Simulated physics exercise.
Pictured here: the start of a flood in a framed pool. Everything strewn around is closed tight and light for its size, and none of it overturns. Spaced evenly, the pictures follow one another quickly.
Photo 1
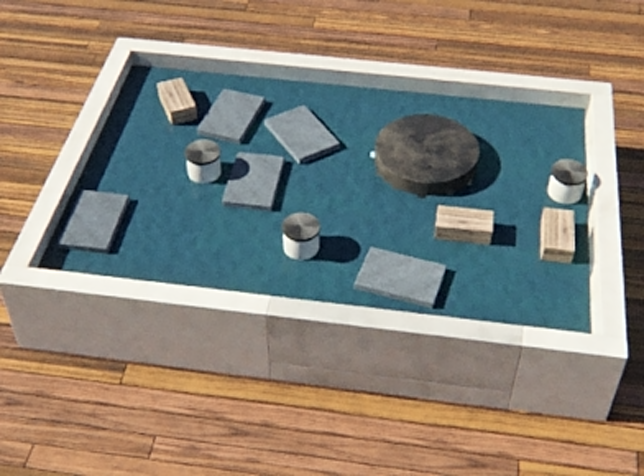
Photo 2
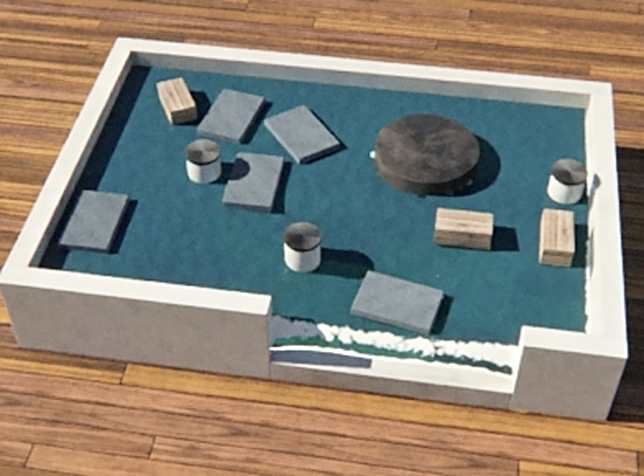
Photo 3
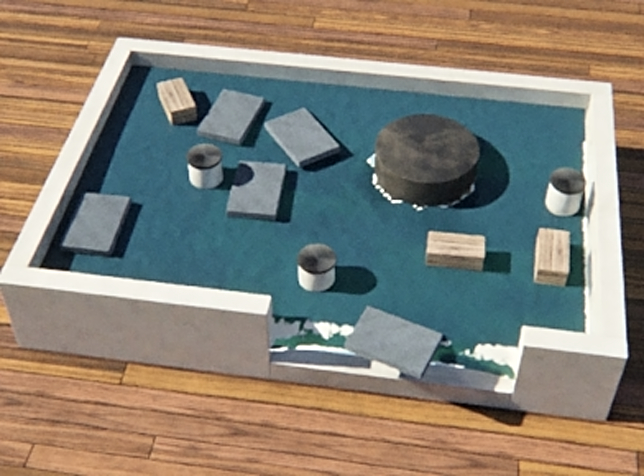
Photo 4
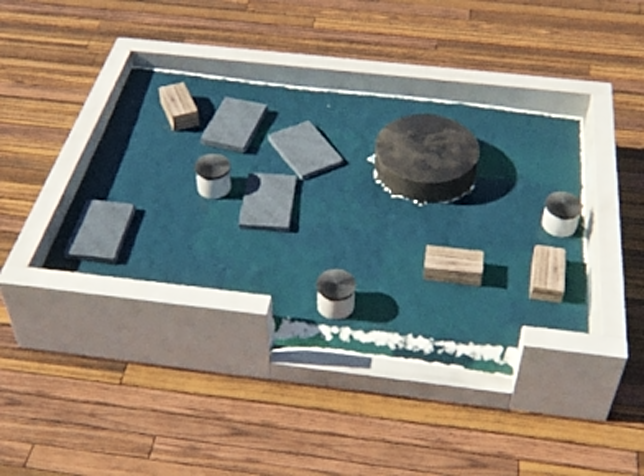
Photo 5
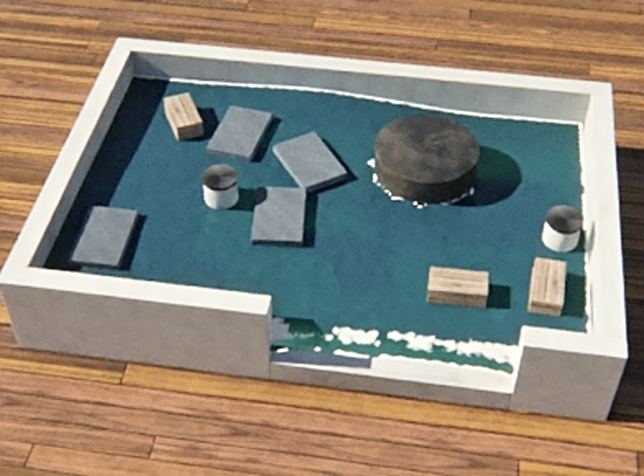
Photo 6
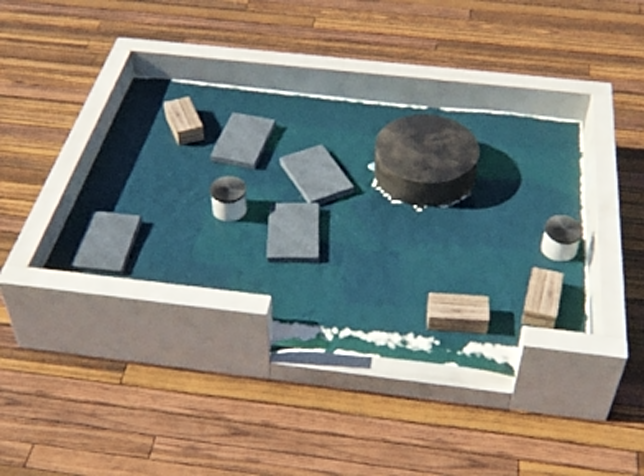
Water pouring through a gap opened in a pool's front wall, carrying out a grey slab, then a cylinder, as blocks drift.
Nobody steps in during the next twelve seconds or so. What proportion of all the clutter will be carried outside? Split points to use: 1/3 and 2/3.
2/3 or more.
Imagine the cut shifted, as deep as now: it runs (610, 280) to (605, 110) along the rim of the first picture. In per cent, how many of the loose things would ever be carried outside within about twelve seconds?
That comes to 50 per cent of the things.
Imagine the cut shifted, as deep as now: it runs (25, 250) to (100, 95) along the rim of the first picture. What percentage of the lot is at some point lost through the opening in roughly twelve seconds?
Result: 70 per cent.
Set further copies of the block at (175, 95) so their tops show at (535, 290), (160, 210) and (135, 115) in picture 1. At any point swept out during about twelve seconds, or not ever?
For the three copies in the stated order: Escaped, escaped, remained.
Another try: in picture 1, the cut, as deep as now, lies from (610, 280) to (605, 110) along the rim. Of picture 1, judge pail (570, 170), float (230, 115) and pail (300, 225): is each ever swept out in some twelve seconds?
First one flushed away, second held back, third flushed away.
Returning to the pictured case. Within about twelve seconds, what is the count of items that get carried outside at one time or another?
8.
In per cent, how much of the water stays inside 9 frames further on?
Roughly 58 percent.
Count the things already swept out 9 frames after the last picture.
That makes 5.
A moment on, 3 of 11 are out; 8 afloat.
Next, 5 of 11 are out; 6 afloat.
Later, 7 of 11 are out; 4 afloat.
In the end, 8 of 11 are out; 3 afloat.
